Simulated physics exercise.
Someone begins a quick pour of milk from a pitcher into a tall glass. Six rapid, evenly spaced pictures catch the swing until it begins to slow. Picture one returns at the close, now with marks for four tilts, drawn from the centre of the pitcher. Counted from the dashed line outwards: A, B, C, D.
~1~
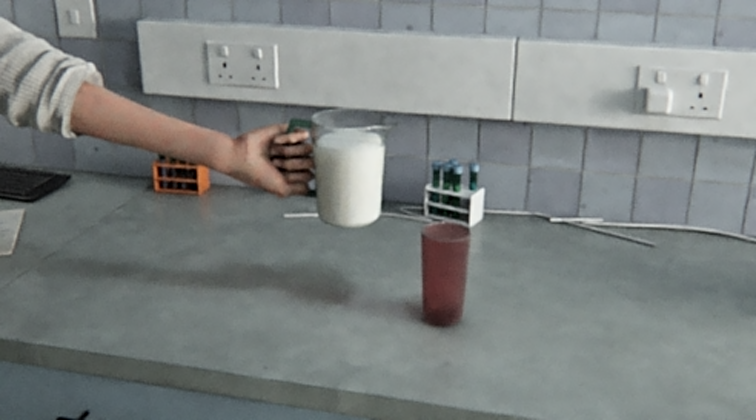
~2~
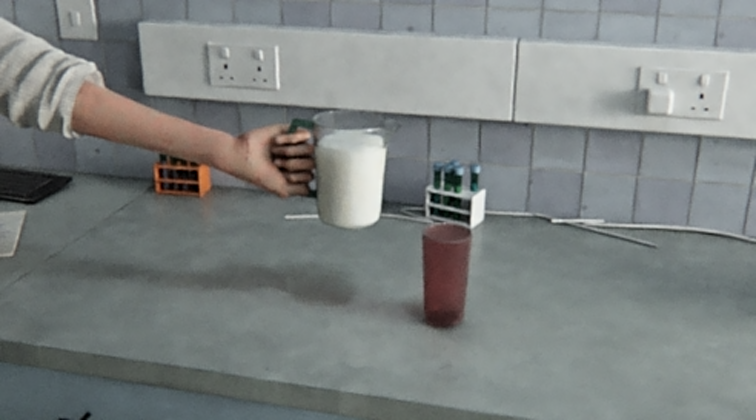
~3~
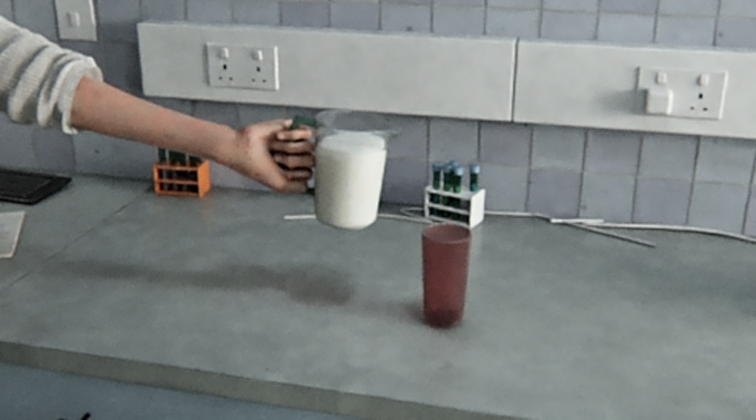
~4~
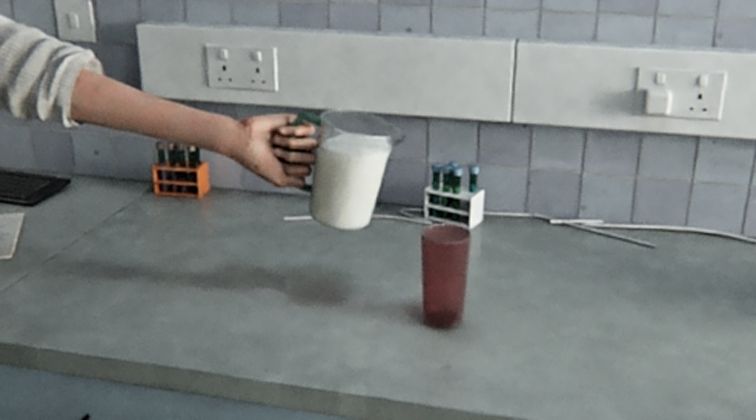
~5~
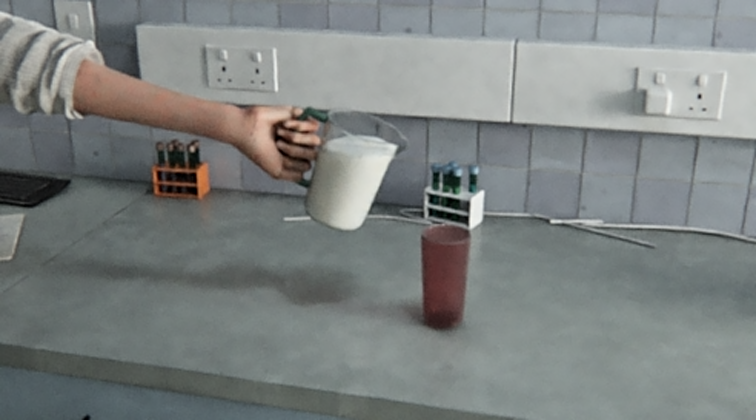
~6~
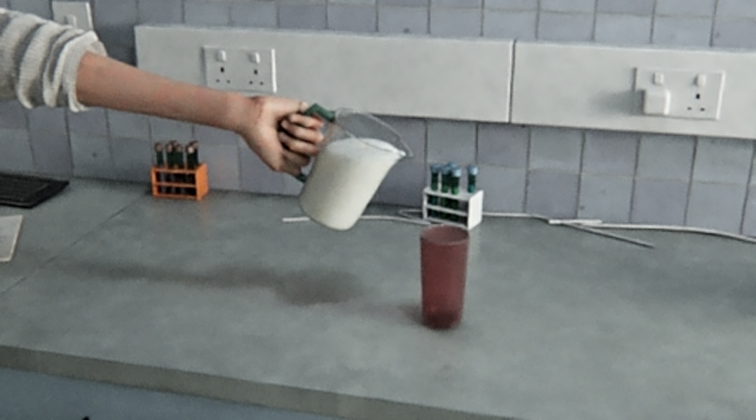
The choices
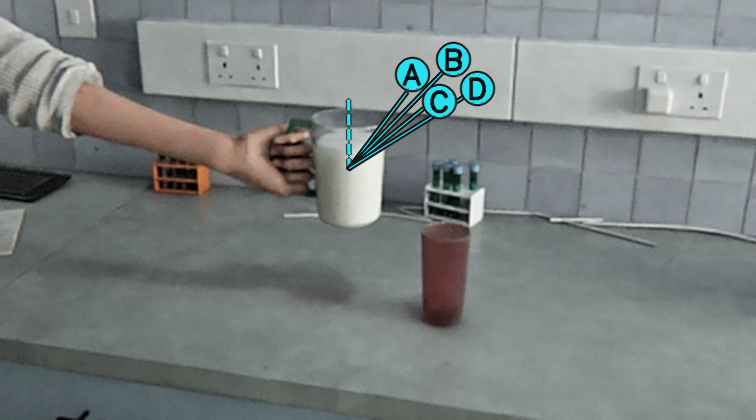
A hand and forearm in a pale ribbed sleeve reach in from the left over a grey countertop, seen from slightly above against blue-grey tiles and white socket panels. They hold a clear pitcher of milk above a reddish tall glass, with orange and white tube racks behind. The pitcher stays upright briefly, then tilts rightward, the milk still inside, while the view stays almost still.
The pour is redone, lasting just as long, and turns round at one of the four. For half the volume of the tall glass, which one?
Go for D.
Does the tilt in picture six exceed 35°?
No.
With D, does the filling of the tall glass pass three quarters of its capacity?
No.
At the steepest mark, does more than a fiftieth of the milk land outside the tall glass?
No.
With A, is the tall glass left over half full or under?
Under half.
On the marked copy, A at (406, 92); B at (442, 72); C at (423, 108); D at (463, 97).
For mark A, the tall glass ends with about 10 % of what it can hold.
For mark B, the tall glass ends with about 20 % of what it can hold.
For mark C, the tall glass ends with about 33 % of what it can hold.
For mark D, the tall glass ends with about 48 % of what it can hold.
